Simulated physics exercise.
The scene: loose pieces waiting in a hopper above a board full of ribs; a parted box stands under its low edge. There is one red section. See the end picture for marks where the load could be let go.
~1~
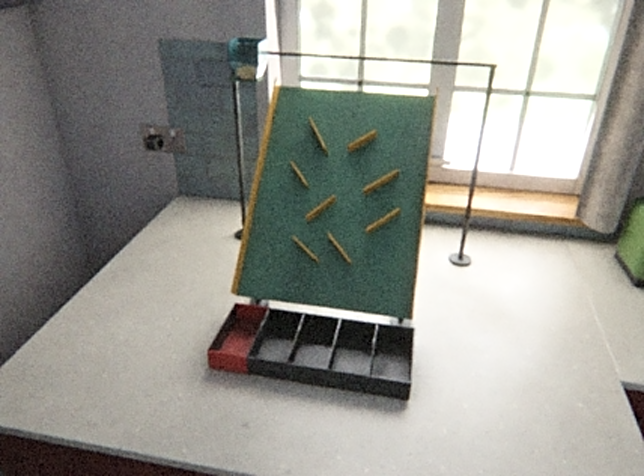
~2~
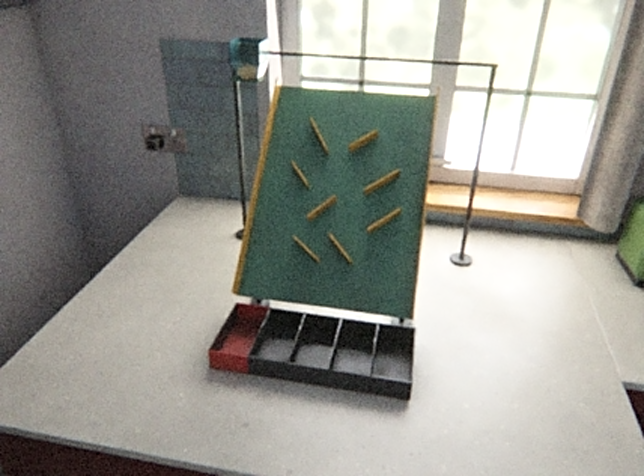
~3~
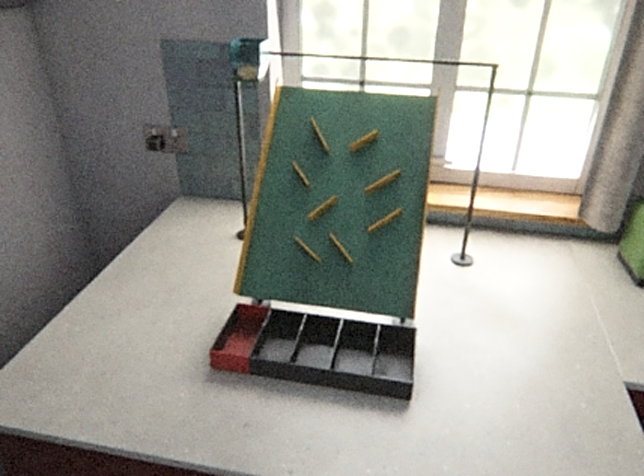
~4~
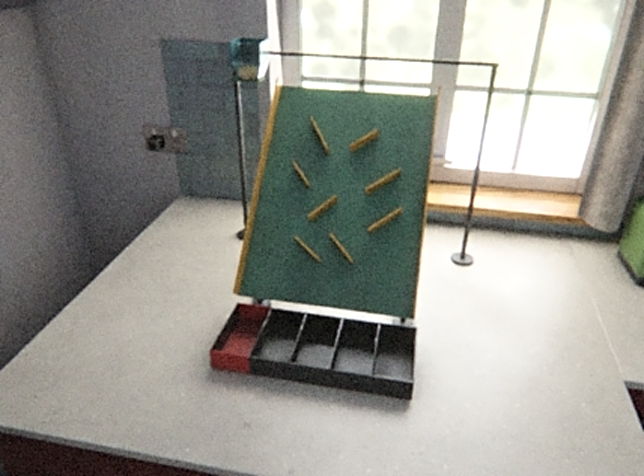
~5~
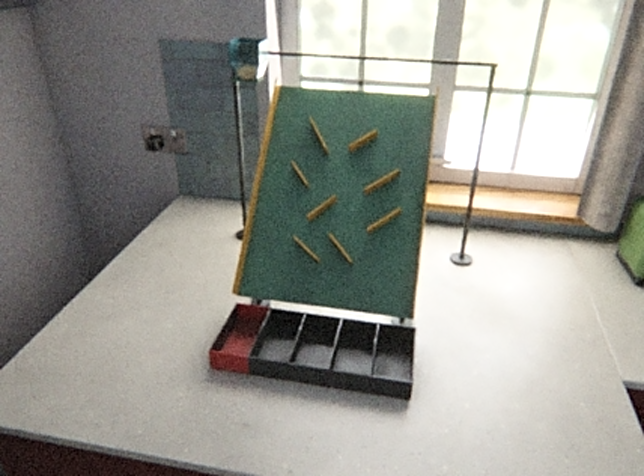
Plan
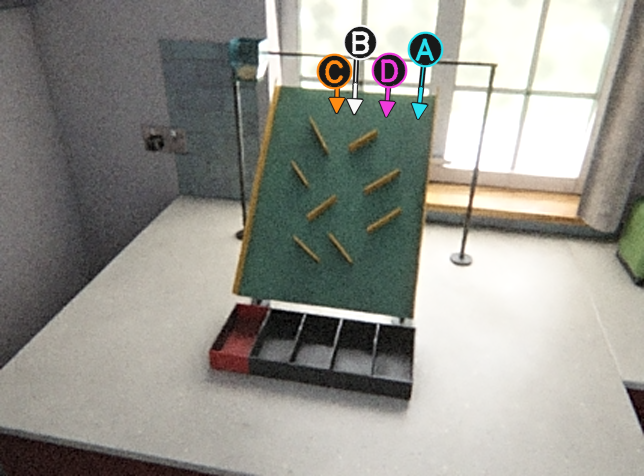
A green board with small wooden ribs leaned on a white table by a bright window, above a black tray with one red section at its left end, and nothing visibly moved.
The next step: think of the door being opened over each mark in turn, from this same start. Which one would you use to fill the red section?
B beats the others.
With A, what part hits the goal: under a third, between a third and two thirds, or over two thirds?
Under a third.
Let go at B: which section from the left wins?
The first.
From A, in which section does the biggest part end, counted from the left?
It is the fifth one.
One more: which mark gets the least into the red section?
That is mark A.
On the marked copy, mark A meets the board at (418, 113); mark B meets the board at (354, 108); mark C meets the board at (336, 107); mark D meets the board at (386, 111).
For mark A, none in the red section, nearly all in other sections, a small part outside the box.
For mark B, most in the red section, a small part in other sections, a stray few outside the box.
For mark C, about a third in the red section, about two thirds in other sections, a stray few outside the box.
For mark D, about a quarter in the red section, about two thirds in other sections.
